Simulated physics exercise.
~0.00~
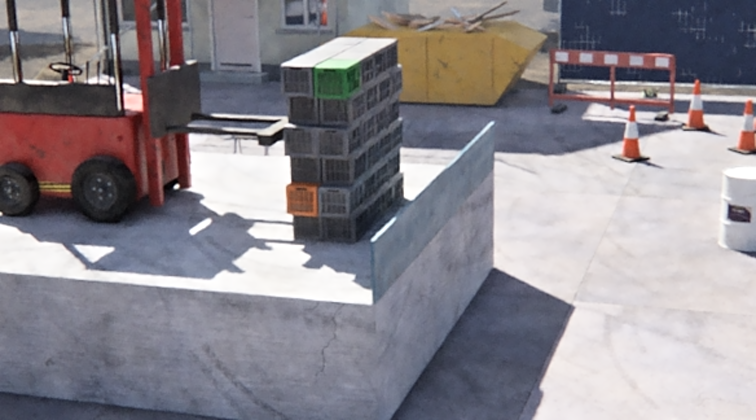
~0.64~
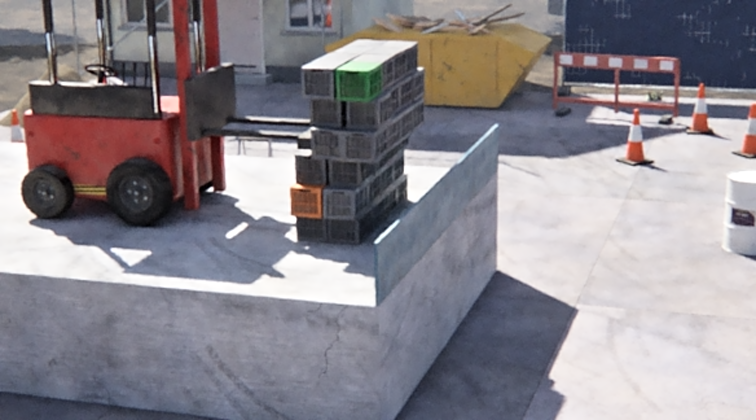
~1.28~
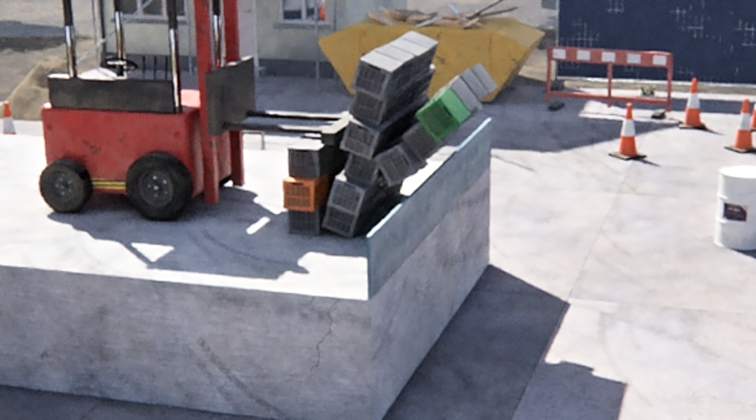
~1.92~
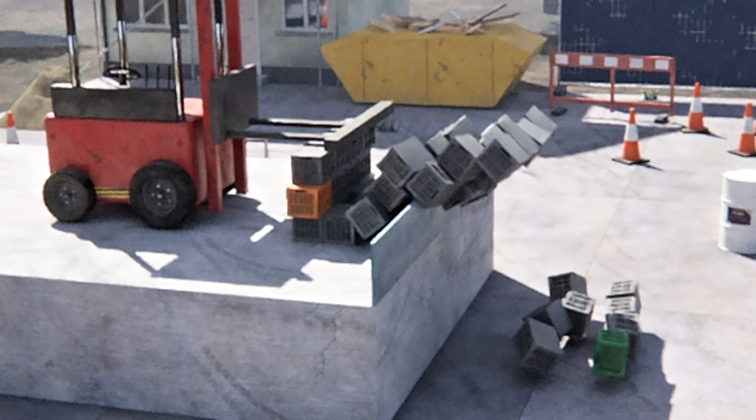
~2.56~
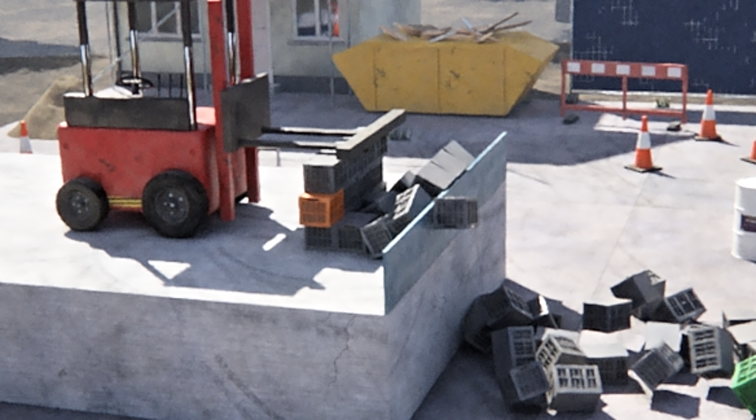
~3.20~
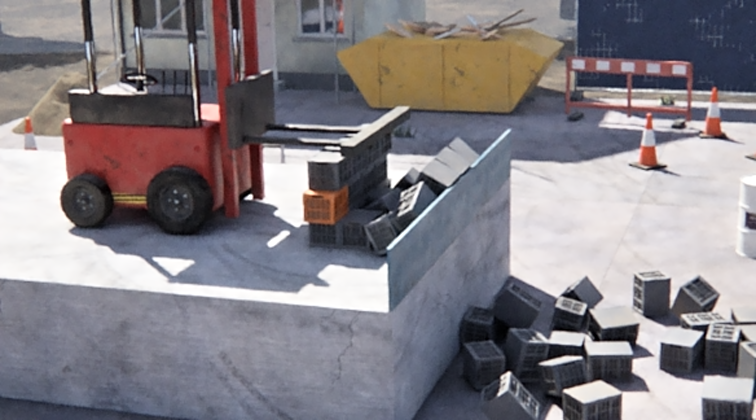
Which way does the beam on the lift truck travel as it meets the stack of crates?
The beam travels to the right, pushing the crates toward the board at the edge of the dock.
The clip opens on a red lift truck facing a tall stack of dark grey crates, one green and one orange, near the edge of a concrete loading dock with a low board. The truck rolls right and its beam pushes into the stack, making the upper layers lean. The stack then breaks apart and tips over the board, carrying the green crate with it. Crates spill over the edge and tumble onto the ground below. The truck stops, leaving many crates scattered on the ground, while others stay on the dock, some slumped against the board beside the unmoved orange crate.
